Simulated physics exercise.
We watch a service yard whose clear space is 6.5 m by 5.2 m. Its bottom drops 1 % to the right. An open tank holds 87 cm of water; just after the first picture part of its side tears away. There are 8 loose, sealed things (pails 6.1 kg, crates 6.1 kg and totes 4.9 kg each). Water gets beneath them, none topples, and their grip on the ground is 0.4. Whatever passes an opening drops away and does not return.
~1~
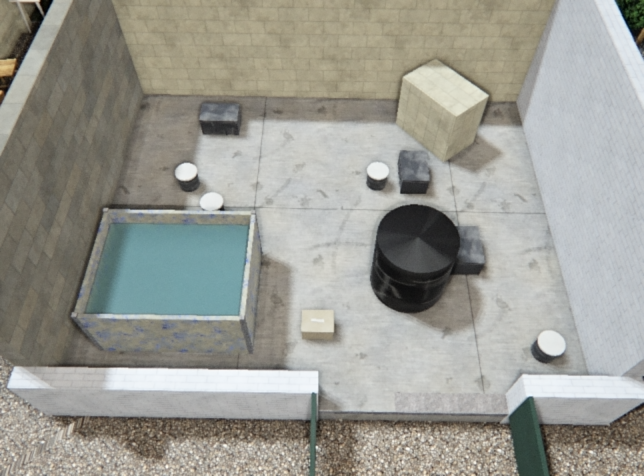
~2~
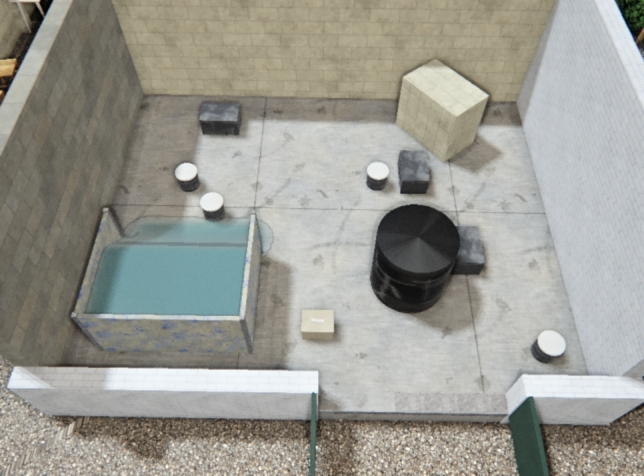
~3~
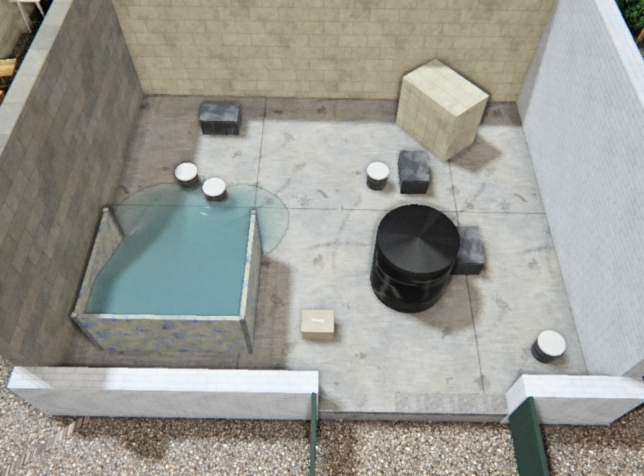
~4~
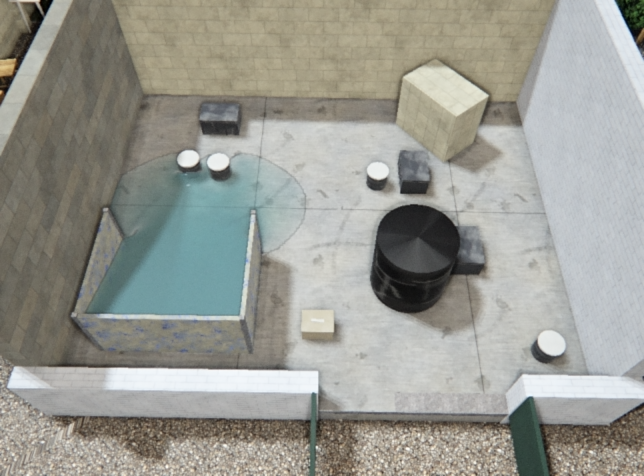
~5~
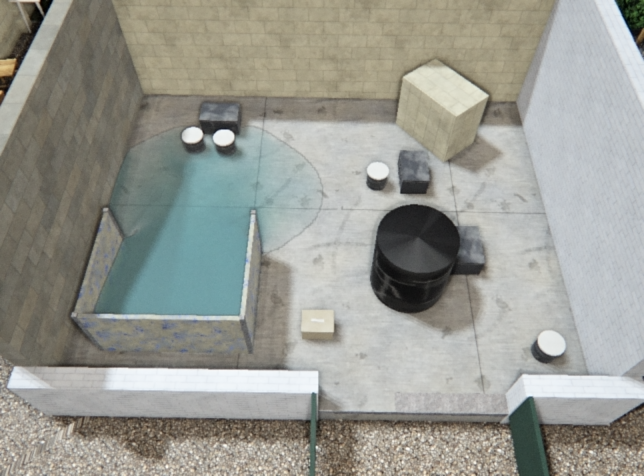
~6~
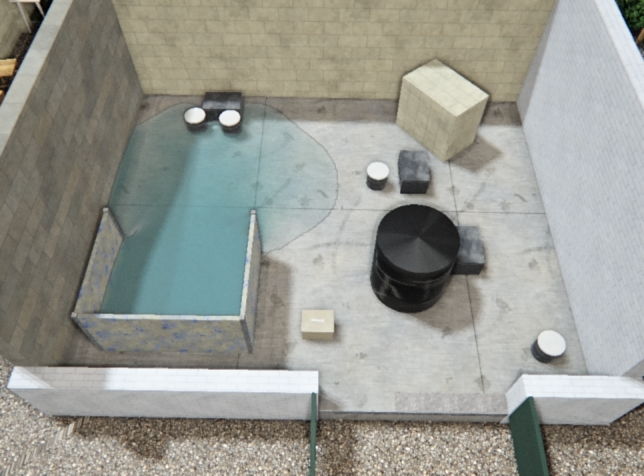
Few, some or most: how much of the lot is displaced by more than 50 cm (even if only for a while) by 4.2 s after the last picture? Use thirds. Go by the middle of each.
Share: At least two thirds.
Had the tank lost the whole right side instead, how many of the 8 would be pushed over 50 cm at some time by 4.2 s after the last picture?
Then 4.
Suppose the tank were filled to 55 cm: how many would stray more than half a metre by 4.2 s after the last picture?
Then 5.
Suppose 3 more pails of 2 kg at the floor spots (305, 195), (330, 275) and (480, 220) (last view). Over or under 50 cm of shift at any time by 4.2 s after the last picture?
In turn: Over, less, over.
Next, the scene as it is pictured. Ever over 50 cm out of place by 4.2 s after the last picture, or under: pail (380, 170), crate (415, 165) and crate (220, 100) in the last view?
In that order: More, over, past it.
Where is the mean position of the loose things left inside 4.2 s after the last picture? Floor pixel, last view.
At about (414, 250).
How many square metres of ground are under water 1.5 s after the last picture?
About 17 m2.
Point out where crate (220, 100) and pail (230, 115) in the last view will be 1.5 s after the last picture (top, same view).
Near (234, 74) and (315, 85).
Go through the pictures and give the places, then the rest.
The first frame shows a pail at (211, 202) rests on the ground; a pail at (186, 171) rests on the ground; water covers 2.5 m2; 0 of 8 have shifted.
The second frame shows a pail at (211, 201), on the bottom; a pail at (186, 171), on the bottom; 3.7 m2 under water; 0 of 8 have shifted.
The third frame shows a pail at (214, 187) rests on the ground, 27 cm from its start; a pail at (186, 171), on the bottom; water covers 5.1 m2; 1 of 8 have shifted.
The fourth frame shows a pail at (218, 162) rests on the ground, 75 cm from its start; a pail at (188, 158), on the bottom, 26 cm from its start; water covers 6.9 m2; 2 of 8 have shifted.
The fifth frame shows a pail at (224, 137) rests on the ground, 125 cm from its start; a pail at (192, 135) rests on the ground, 74 cm from its start; 8.9 m2 under water; 2 of 8 have shifted.
The sixth frame shows a pail at (230, 117), afloat, 168 cm from its start; a pail at (195, 115), on the bottom, 118 cm from its start; 10.8 m2 under water; 3 of 8 have shifted.
Then, 0.4 s after the last picture 3 of 8 are over 50 cm from their spots; 3 afloat.
Then, 1.5 s after the last picture 3 of 8 are over 50 cm from their spots; 3 afloat.
Then, 2.8 s after the last picture 4 of 8 are over 50 cm from their spots; 3 afloat.
Then, 4.2 s after the last picture 6 of 8 are over 50 cm from their spots, and 6 have been at some point; 4 afloat.
